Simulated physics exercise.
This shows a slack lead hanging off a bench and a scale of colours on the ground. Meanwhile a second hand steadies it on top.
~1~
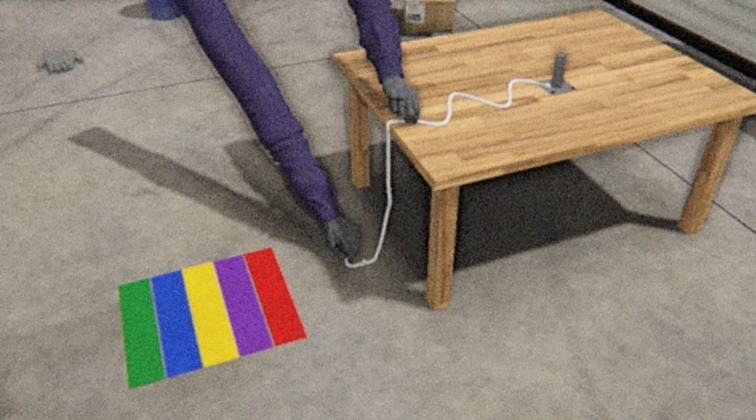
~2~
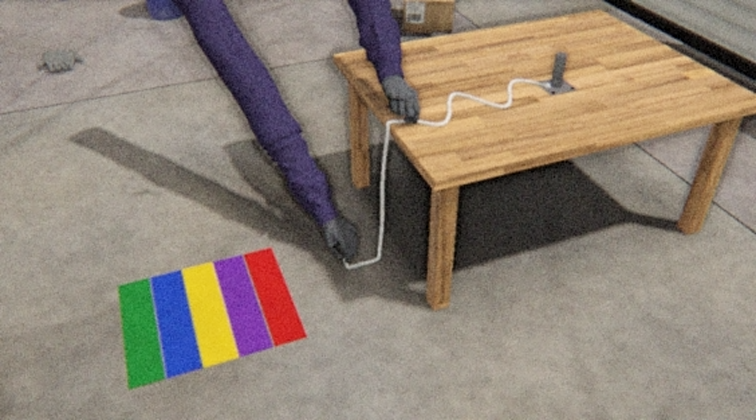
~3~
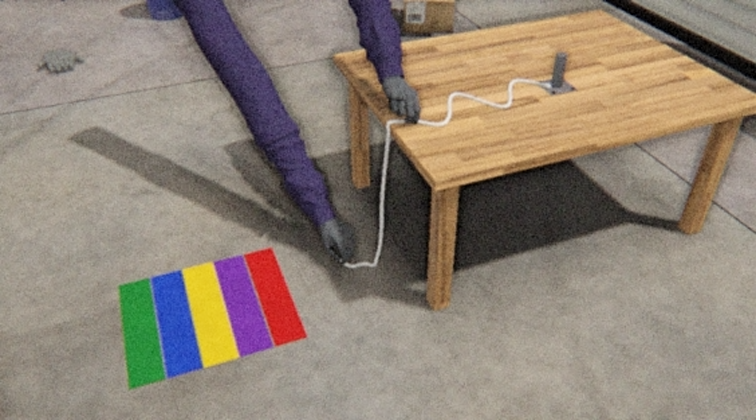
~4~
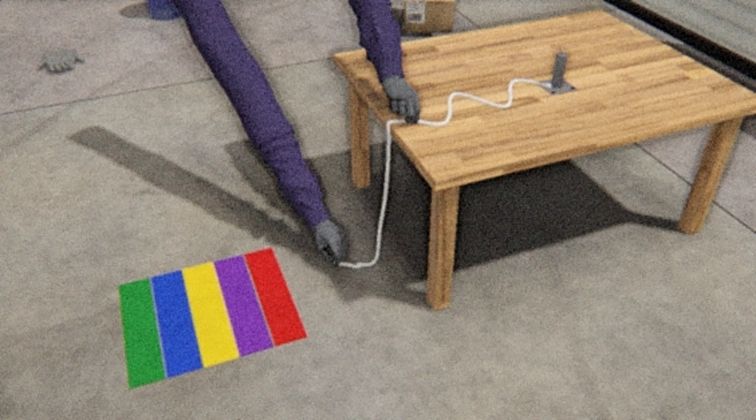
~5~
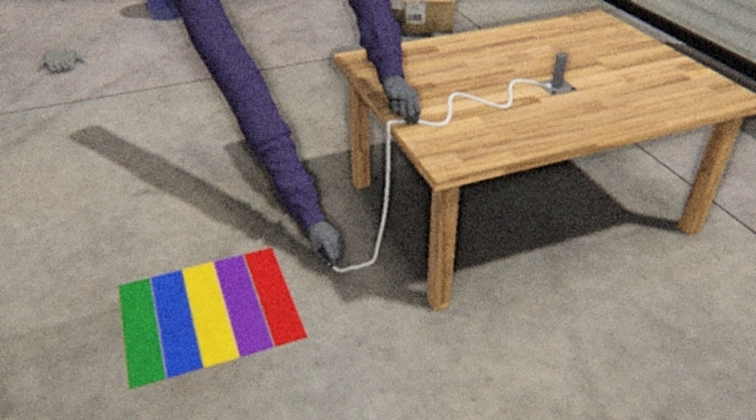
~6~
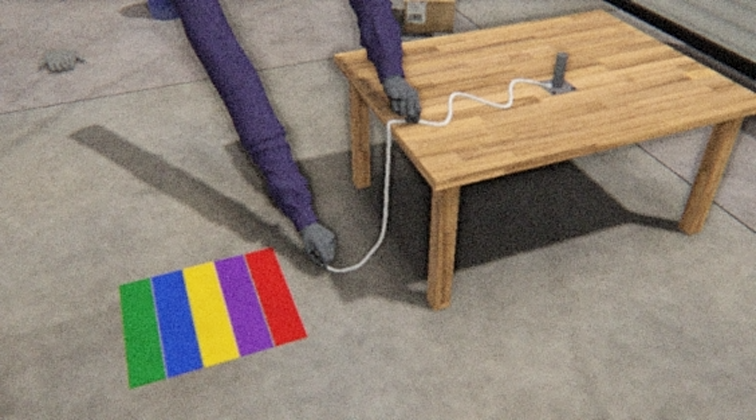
To begin with, a purple-sleeved arm holds the loose end of a white lead near the floor, while another gloved hand rests by it at the wooden bench's edge. The lower hand then shifts slightly left, drawing the end a little closer to the red stripe of the coloured scale.
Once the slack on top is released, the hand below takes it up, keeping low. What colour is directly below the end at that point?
The colour below it is green.
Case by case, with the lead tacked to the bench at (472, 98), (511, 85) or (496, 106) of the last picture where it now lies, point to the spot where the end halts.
The places are (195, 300), (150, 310) and (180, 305).
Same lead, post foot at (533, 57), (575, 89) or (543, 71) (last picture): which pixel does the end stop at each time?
Try by try: (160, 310), (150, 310) and (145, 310).
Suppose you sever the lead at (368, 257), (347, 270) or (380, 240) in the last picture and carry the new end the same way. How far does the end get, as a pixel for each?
Case by case: Close to (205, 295), (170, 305) and (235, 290).
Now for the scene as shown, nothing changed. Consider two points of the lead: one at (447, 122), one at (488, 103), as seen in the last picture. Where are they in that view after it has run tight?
About (365, 143), and the other about (451, 109).
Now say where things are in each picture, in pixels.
In the first picture, end (347, 258); red (285, 323); purple (251, 333); yellow (217, 343); blue (181, 353); green (144, 363).
In the second picture, end (345, 259); lead through (516, 81) (491, 105) (449, 113) (390, 125) (383, 192) (379, 250).
In the third picture, end (341, 260).
In the fourth picture, end (335, 262); lead through (517, 81) (491, 105) (450, 112) (391, 125) (386, 191) (378, 250).
In the fifth picture, end (330, 263).
In the sixth picture, end (322, 265); lead through (517, 81) (492, 105) (450, 113) (391, 125) (387, 191) (375, 248).
Early on, end near (193, 299); over yellow.
Midway, end near (156, 309); over blue.
At the end of the slack, end near (134, 315); over green. The end stops over the green strip.
